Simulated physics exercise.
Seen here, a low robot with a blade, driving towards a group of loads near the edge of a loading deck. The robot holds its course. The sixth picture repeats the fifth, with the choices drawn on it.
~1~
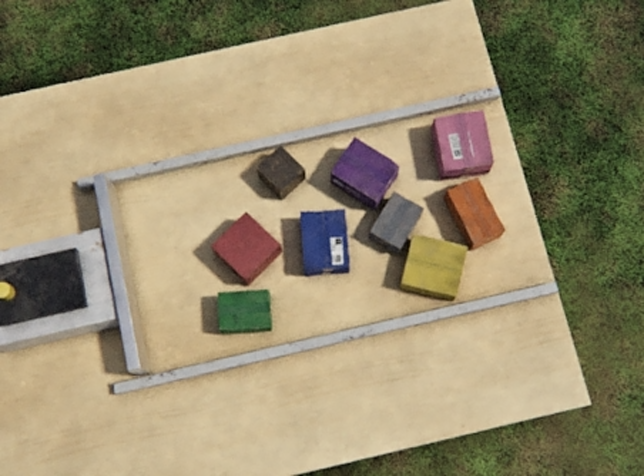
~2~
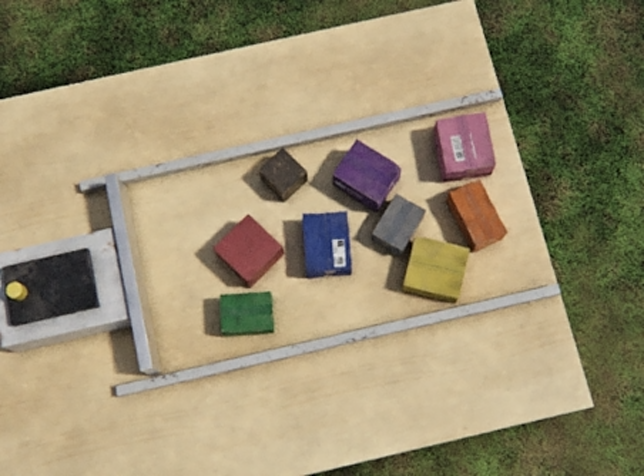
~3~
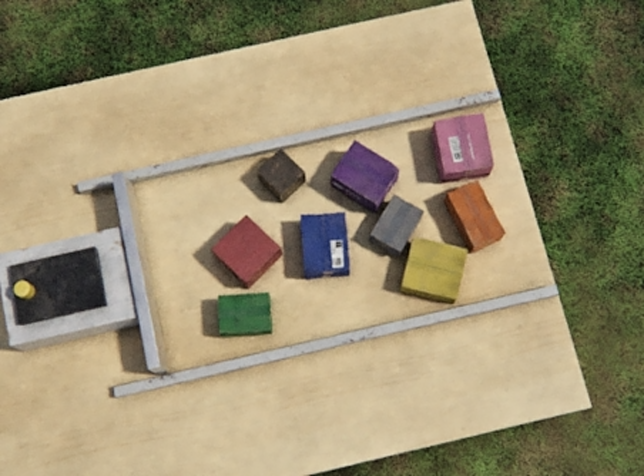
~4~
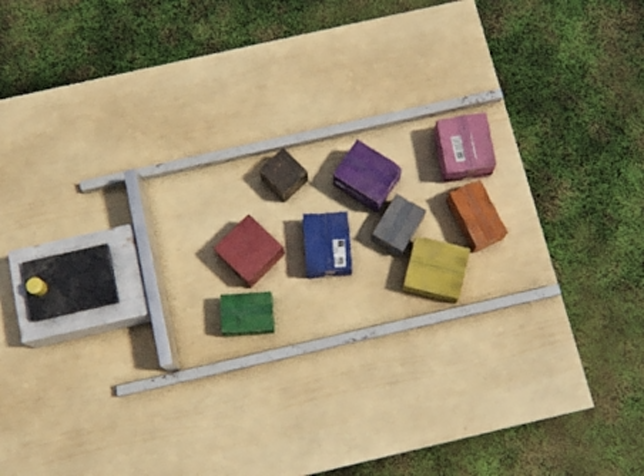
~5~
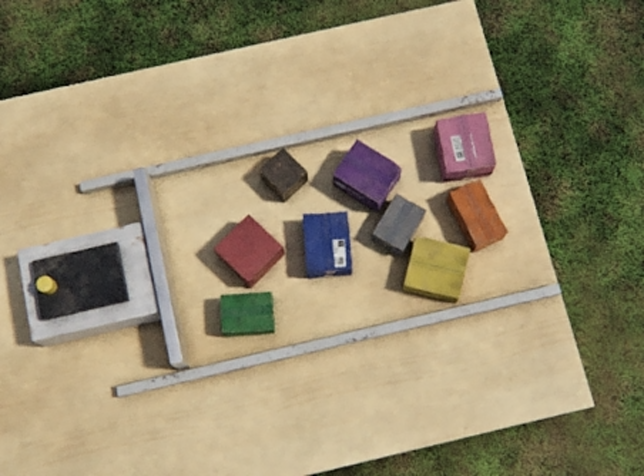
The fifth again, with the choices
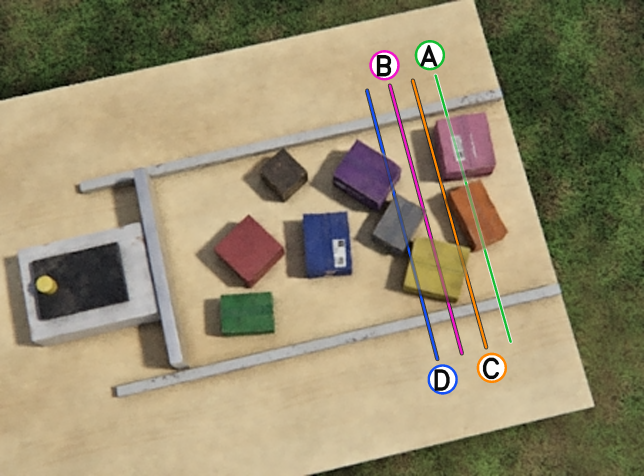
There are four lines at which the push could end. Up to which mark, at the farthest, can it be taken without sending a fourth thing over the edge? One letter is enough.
The farthest such stop is C.
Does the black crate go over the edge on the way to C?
No.
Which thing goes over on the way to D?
The orange box.
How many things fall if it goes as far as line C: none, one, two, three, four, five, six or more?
In all, three.
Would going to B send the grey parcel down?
Yes.
On the marked copy, A at (472, 204); B at (425, 215); C at (448, 209); D at (401, 220).
With C. Early on, robot (194, 255); green box (310, 297); blue parcel (346, 244).
Further on, robot (301, 230); orange box (520, 205); pink parcel (470, 145).
At the end, robot (380, 212); pink parcel over the edge; orange box over the edge; three fallen.
As for the rest, A drops six; B is within the limit but short; D is within the limit but short.
